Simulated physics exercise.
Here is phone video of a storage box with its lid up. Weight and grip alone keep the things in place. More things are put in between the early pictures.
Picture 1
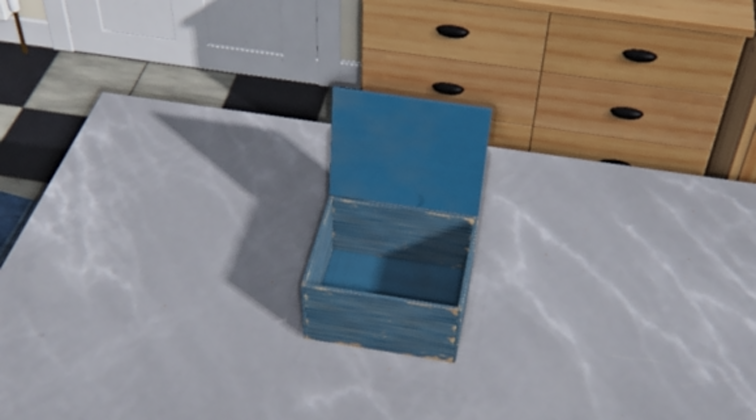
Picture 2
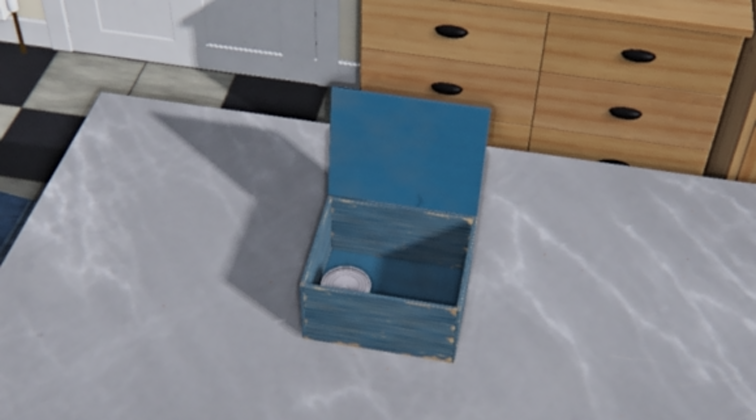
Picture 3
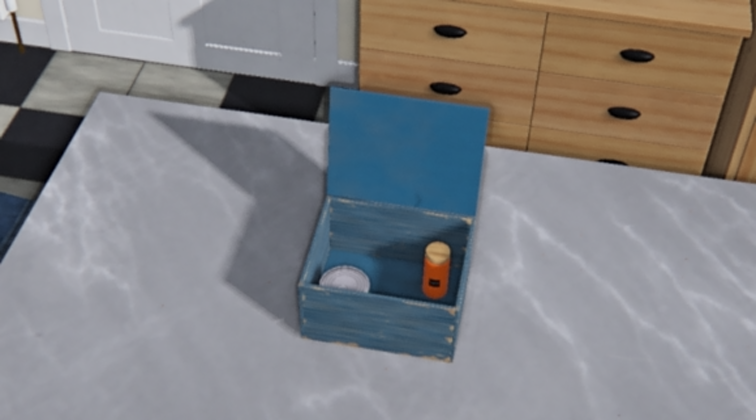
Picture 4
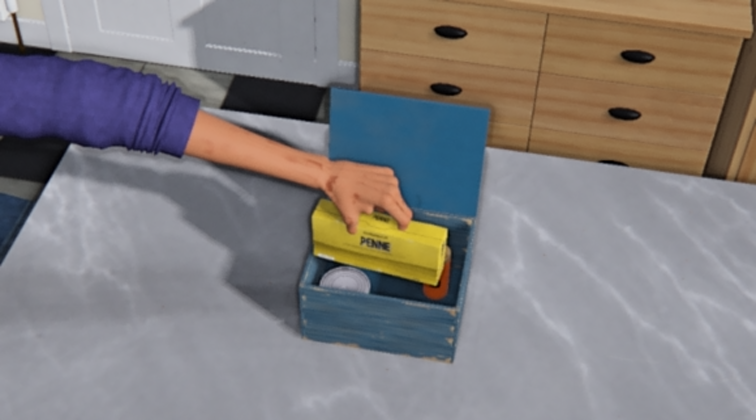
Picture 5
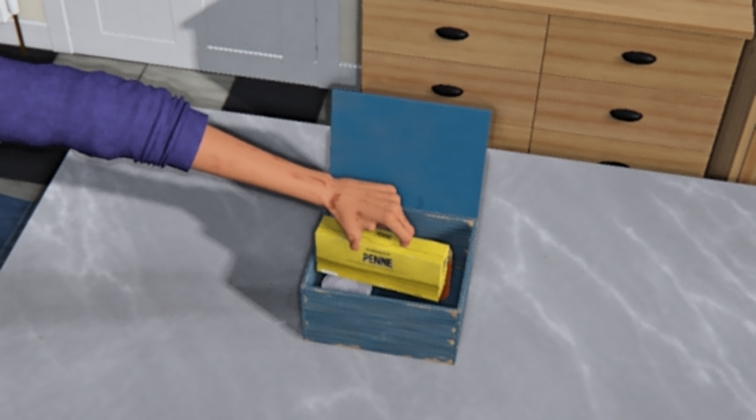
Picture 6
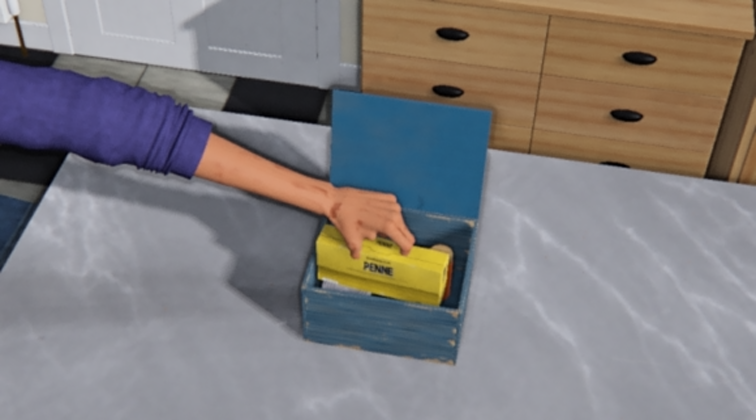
In an open blue box, a dish and orange container appear, then a hand lowers yellow penne.
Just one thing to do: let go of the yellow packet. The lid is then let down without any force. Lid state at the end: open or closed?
Closed.
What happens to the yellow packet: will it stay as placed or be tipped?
Well, the yellow packet ends up skewed.
Then, 0.90 s after the last picture, lid starting down; yellow packet on its side near (394, 288).
Then, 1.80 s after the last picture, lid 46° above the rim; yellow packet on its side near (393, 291).
At rest, lid shut; tipped over in the box, yellow packet; the other 2 in place. Seen from the same camera at the end, yellow packet near (393, 291).
